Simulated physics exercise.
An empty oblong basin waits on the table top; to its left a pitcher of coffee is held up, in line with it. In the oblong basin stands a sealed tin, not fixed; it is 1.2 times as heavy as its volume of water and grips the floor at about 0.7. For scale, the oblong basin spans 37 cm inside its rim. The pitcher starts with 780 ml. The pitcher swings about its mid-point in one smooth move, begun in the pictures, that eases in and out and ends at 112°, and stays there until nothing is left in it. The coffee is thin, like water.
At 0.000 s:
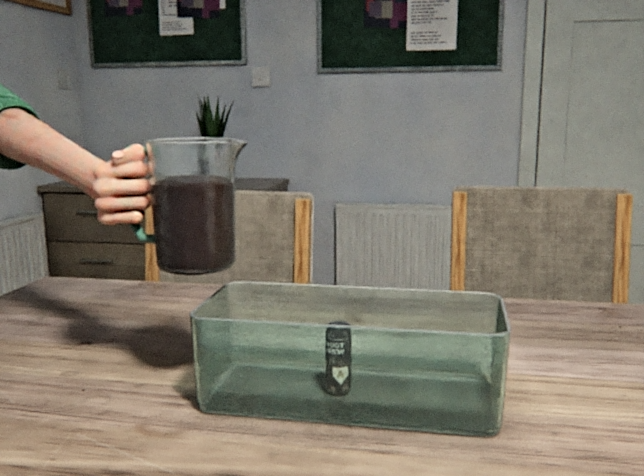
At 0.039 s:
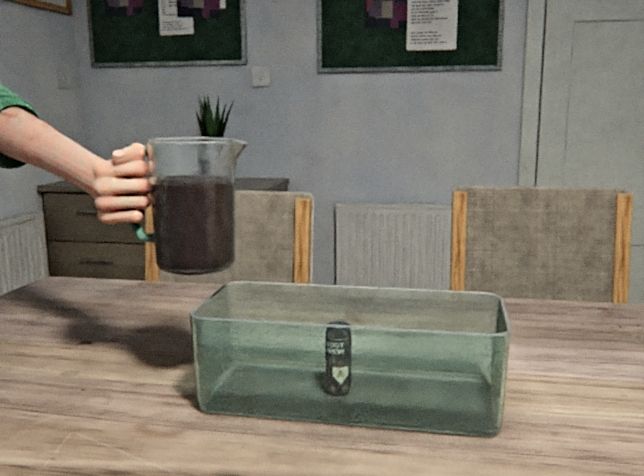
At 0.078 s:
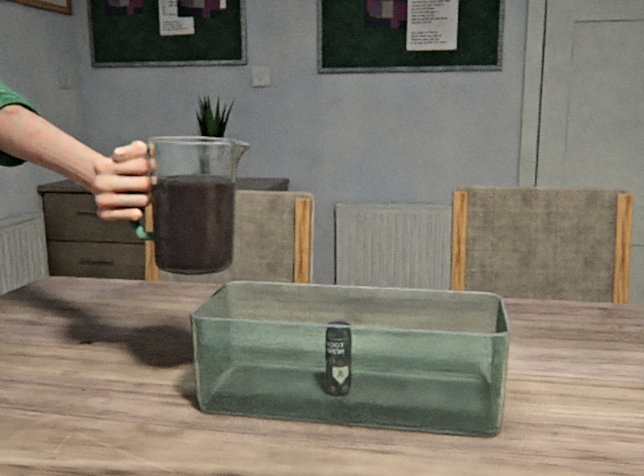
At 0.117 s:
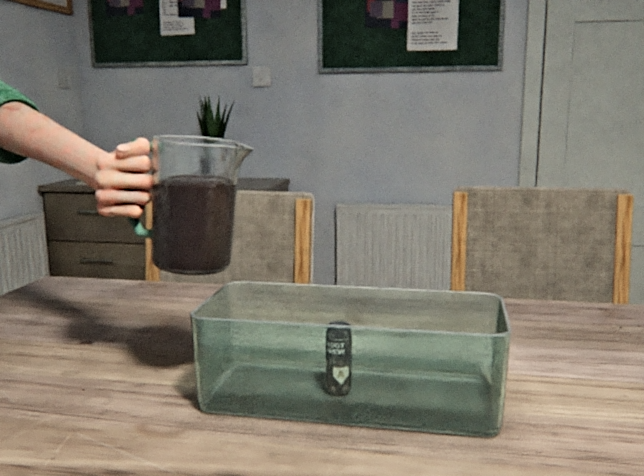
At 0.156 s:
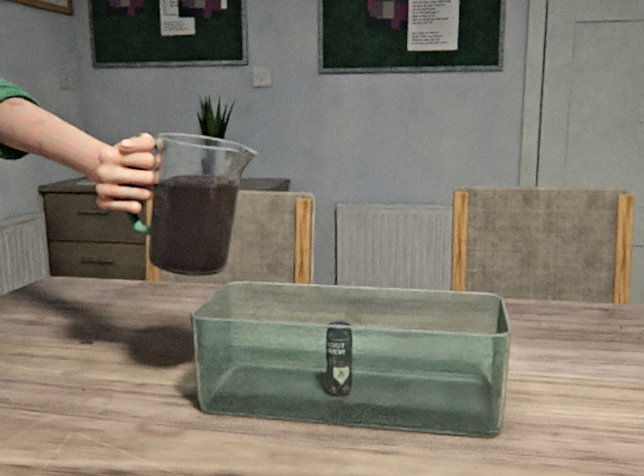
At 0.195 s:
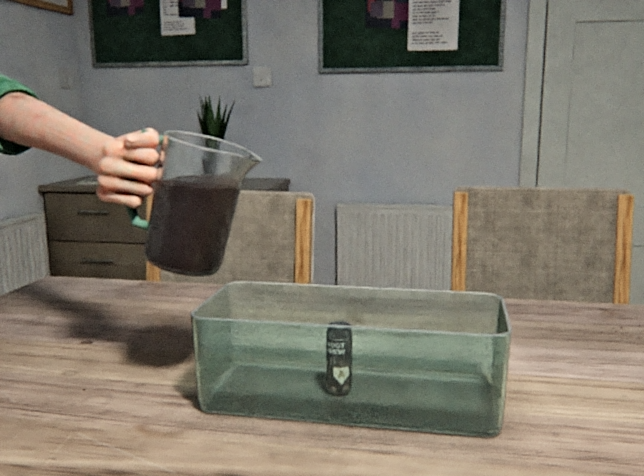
The clip opens on a hand gripping a clear pitcher of dark coffee, held upright above a wooden table, left of an empty oblong glass basin with a small dark tin at it. The pitcher stays almost still, then the hand slowly tilts it slightly rightward, the coffee remaining inside.
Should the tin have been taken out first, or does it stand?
The tin keeps standing.
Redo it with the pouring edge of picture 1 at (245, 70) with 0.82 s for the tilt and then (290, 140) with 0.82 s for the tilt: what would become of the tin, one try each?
First it topples; then it goes over.
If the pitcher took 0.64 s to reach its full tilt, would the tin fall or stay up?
The tin stays up.
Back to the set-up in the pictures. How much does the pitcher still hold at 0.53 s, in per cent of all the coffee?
Some 90 per cent.
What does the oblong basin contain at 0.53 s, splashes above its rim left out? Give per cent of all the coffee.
Some 1 per cent.
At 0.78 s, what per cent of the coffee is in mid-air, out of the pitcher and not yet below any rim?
Near 16 in a hundred.
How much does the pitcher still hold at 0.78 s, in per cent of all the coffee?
Near 32 in a hundred.
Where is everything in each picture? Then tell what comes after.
The first frame shows tilt 0°; pouring edge (246, 142); surface from (158, 179) to (231, 181); the oblong basin's rim runs from (210, 299) to (505, 314); the tin's top is at (339, 328).
The second frame shows tilt 1°; pouring edge (247, 143); surface from (158, 179) to (231, 180).
The third frame shows tilt 2°; pouring edge (249, 145); surface from (159, 178) to (232, 180).
The fourth frame shows tilt 6°; pouring edge (253, 148); surface from (161, 179) to (234, 181).
The fifth frame shows tilt 10°; pouring edge (257, 153); surface from (162, 180) to (236, 181).
The sixth frame shows tilt 15°; pouring edge (262, 160); surface from (164, 182) to (239, 182).
Then, 0.53 s in, the tilt is 81° and 90 per cent is still to pour; the tin stands where it began.
Then, 0.78 s in, the tilt is 111° and 33 per cent is still to pour; the tin stands where it began.
Then, 1.04 s in, the tilt is 112° and 2 per cent is still to pour; the tin stands 1 cm from where it began.
Then, 1.32 s in, the tilt is 112° and 0 per cent is still to pour; the tin stands 1 cm from where it began.
Finally, the tin stands 1 cm from where it began.
